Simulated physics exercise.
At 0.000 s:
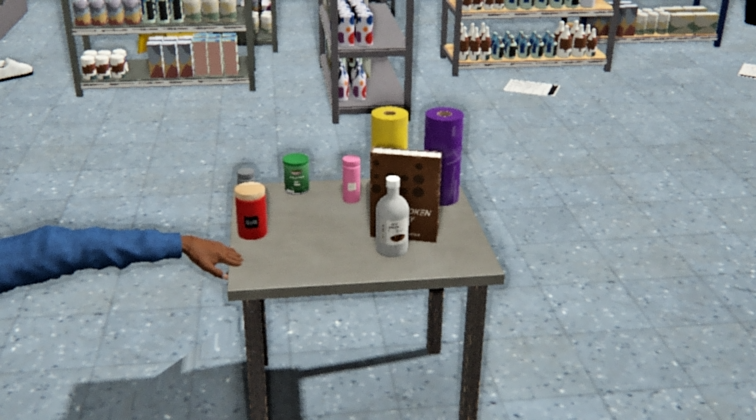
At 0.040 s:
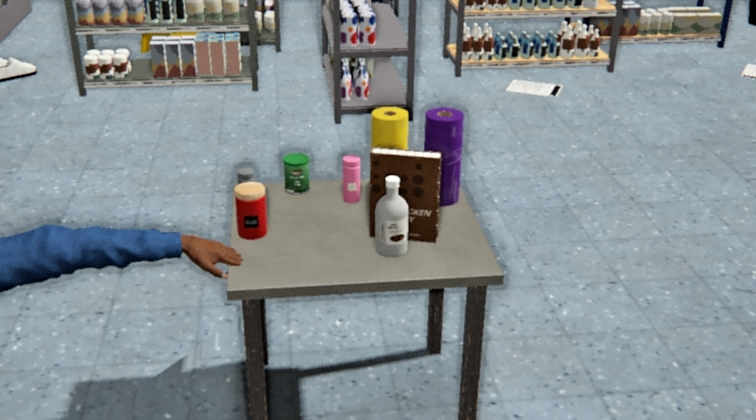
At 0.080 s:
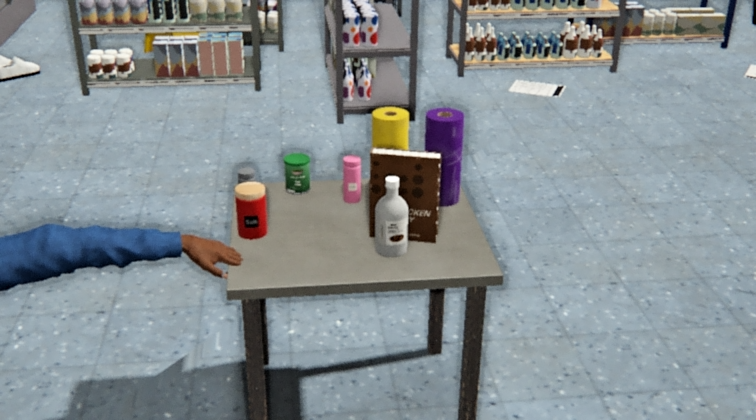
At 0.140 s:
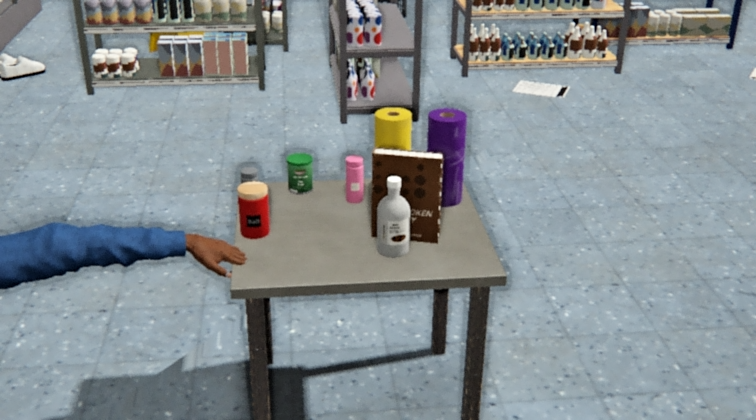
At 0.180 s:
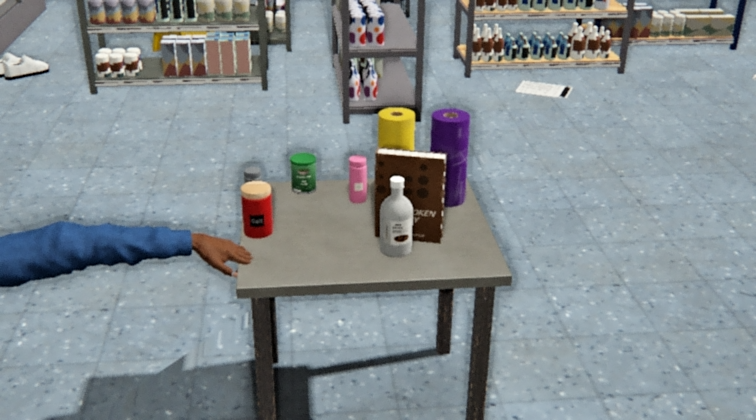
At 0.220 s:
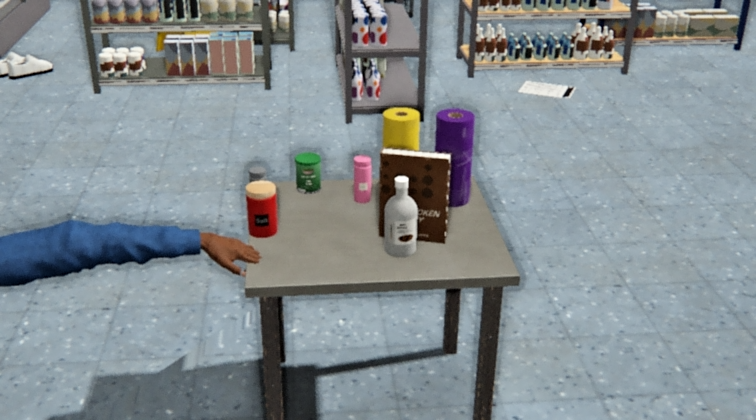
We see a blue-sleeved arm with its hand at the left edge of a small table holding rolls, a book, a bottle and several containers; at first almost nothing moves, then hand, table and items shift slightly right together.
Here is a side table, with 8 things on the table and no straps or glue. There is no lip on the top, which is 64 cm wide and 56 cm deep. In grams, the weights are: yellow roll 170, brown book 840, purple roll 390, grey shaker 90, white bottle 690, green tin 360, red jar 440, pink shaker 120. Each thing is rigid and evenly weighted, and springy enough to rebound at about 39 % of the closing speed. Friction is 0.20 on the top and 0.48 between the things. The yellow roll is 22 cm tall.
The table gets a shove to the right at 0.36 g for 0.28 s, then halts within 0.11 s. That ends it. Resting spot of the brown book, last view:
Roughly (483, 194).
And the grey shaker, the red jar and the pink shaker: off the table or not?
Afterwards, the grey shaker leaves its support, the red jar leaves its support, and the pink shaker stays on its support.
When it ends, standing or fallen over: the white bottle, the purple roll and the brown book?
Outcome noted - the white bottle survives without falling, the purple roll survives without falling, the brown book survives without falling.
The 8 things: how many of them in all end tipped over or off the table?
Total: 2.
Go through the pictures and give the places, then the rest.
In the first picture, brown book (405, 196).
In the second picture, white bottle (392, 215).
In the third picture, green tin (297, 174); red jar (251, 211).
In the fourth picture, table 1 cm from its start; pink shaker (354, 180).
In the fifth picture, table 3 cm from its start; purple roll (449, 158).
In the sixth picture, table 5 cm from its start; brown book (414, 196) shifted 2 cm; white bottle (401, 215) shifted 2 cm.
Around 0.42 s, table 19 cm from its start; grey shaker and red jar now off the table; brown book shifted 7 cm near (454, 195); white bottle shifted 7 cm.
Around 0.62 s, table 19 cm from its start.
Around 1.02 s, brown book resting near (483, 194).
Finally (1.4 s), off the table, grey shaker and red jar; the other 6 still in place (within 5 cm). Final places as that camera would see them, brown book near (483, 194).
